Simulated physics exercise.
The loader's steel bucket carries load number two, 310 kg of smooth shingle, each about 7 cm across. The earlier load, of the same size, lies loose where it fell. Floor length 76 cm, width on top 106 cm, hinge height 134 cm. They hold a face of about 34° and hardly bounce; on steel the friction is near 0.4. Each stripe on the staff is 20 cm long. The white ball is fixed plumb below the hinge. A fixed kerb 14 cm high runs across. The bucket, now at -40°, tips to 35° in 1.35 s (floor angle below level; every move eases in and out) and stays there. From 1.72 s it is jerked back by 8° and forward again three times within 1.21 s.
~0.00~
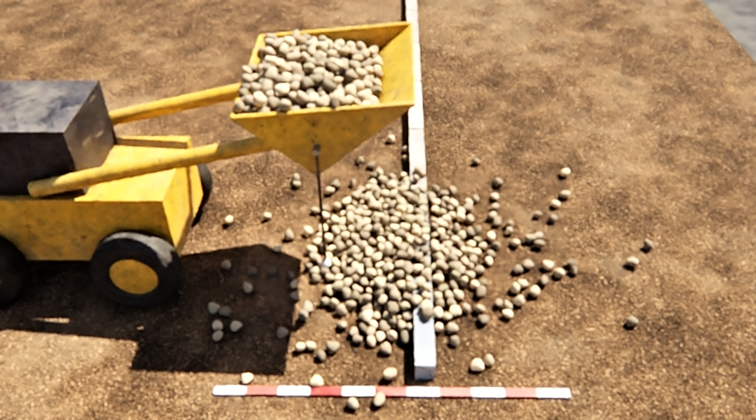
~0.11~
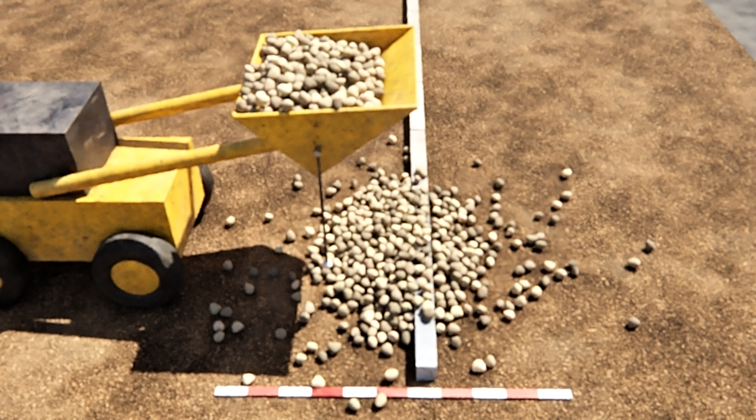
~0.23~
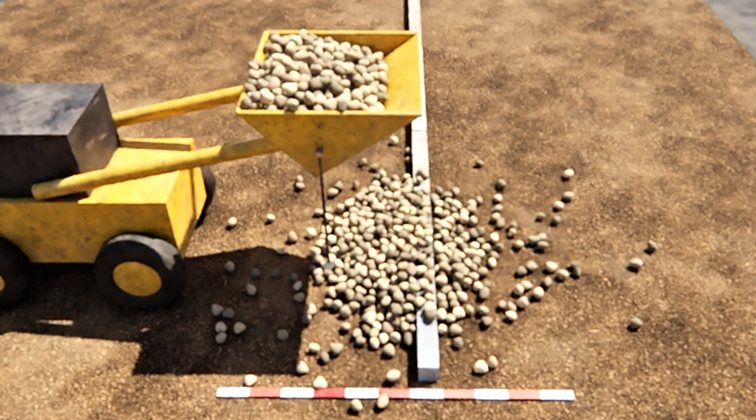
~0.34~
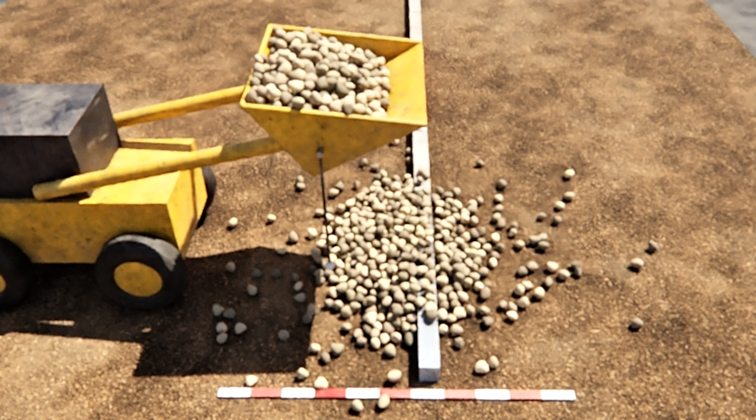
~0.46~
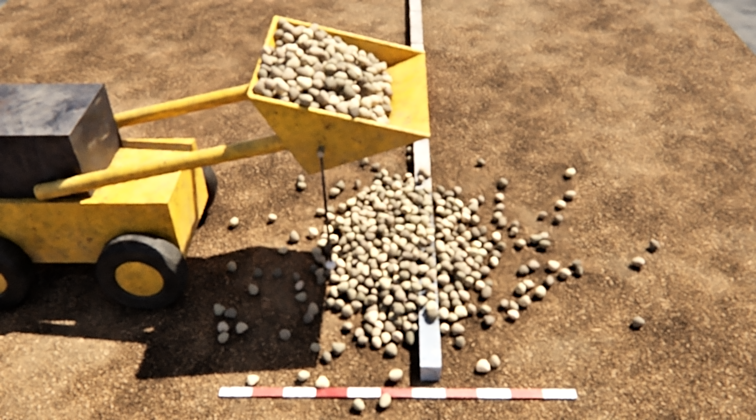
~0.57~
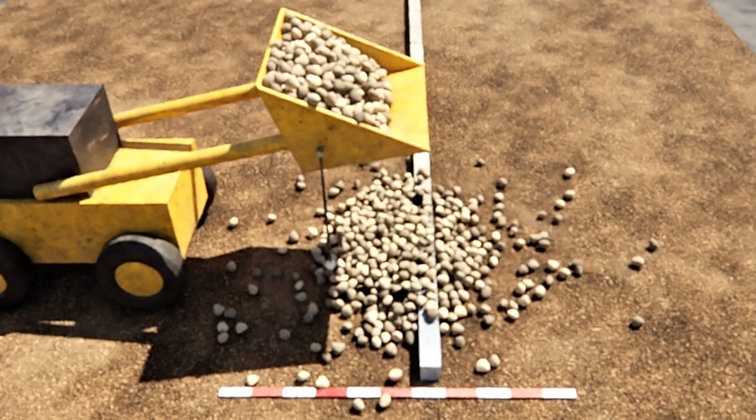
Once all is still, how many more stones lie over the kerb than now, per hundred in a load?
Some 98 per cent is added.
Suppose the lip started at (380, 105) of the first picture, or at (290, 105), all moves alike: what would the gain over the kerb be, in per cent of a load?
First some 80, then 5 per cent.
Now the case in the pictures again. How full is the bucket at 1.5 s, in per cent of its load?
About 40 per cent.
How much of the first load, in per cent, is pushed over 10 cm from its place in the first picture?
Roughly 15 per cent of them.
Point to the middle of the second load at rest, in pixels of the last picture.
Around (498, 247).
After 1.0 s the floor is at 23°; in per cent of one load, 98 in the bucket, 81 on this side of the kerb, 22 over the kerb; the foremost stones are at (596, 238).
After 1.5 s the floor is at 35°; in per cent of one load, 40 in the bucket, 105 on this side of the kerb, 56 over the kerb; the foremost stones are at (596, 238).
After 3.4 s the floor is at 35°; in per cent of one load, 0 in the bucket, 81 on this side of the kerb, 120 over the kerb; the foremost stones are at (717, 289).
After 5.9 s the floor is at 35°; in per cent of one load, 0 in the bucket, 81 on this side of the kerb, 120 over the kerb; the foremost stones are at (717, 289). Net gain over the kerb, 98.
